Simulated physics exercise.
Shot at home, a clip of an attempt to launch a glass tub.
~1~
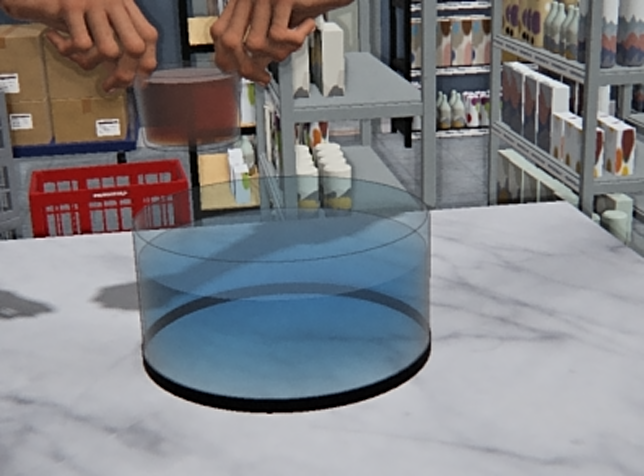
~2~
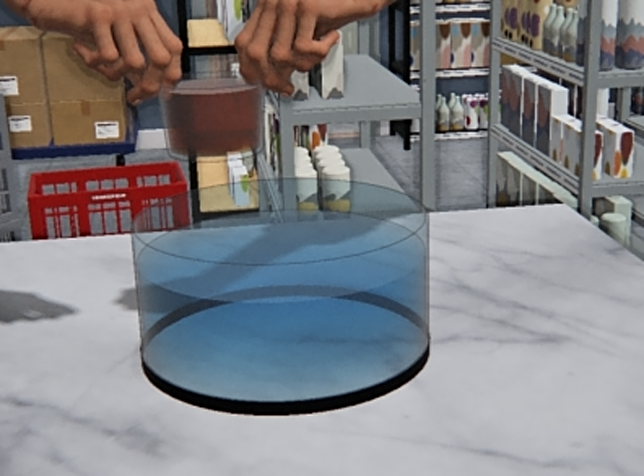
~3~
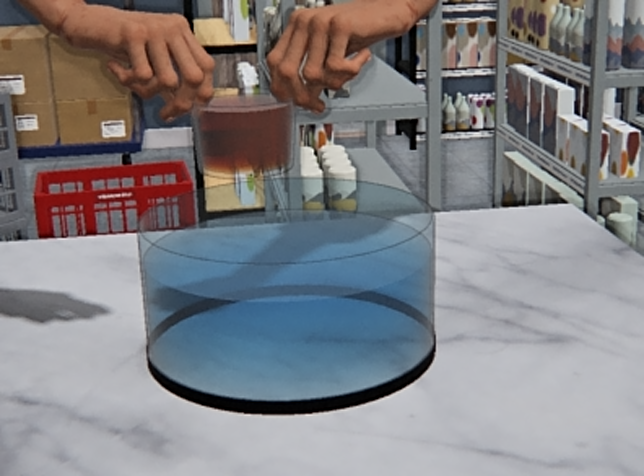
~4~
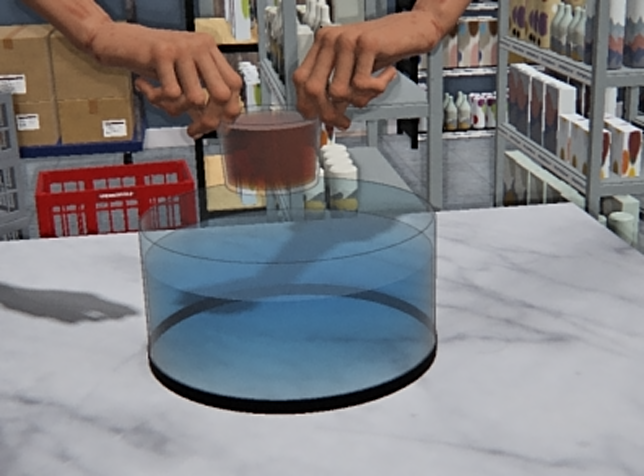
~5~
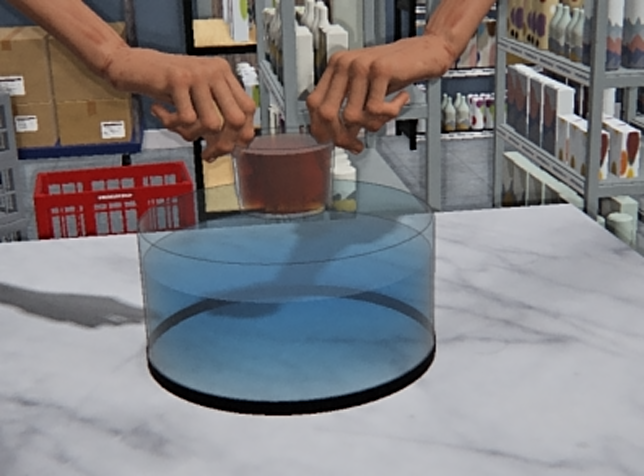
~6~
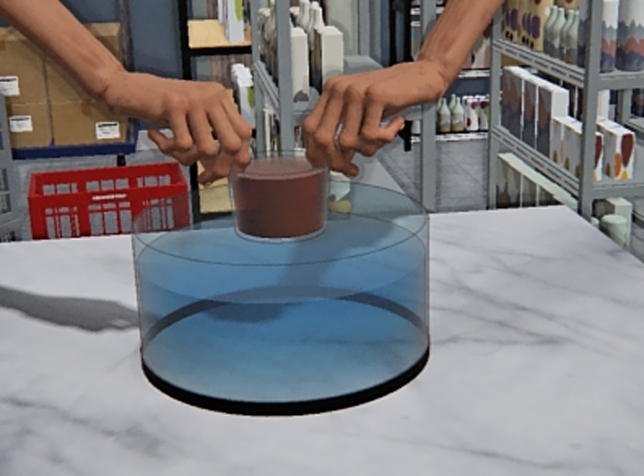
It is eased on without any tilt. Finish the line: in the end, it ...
In the end, it slips under the surface.
A moment on, the tub dips into the water.
Further on, water pours in over its rim.
When it is over, the tub lies on the bottom.
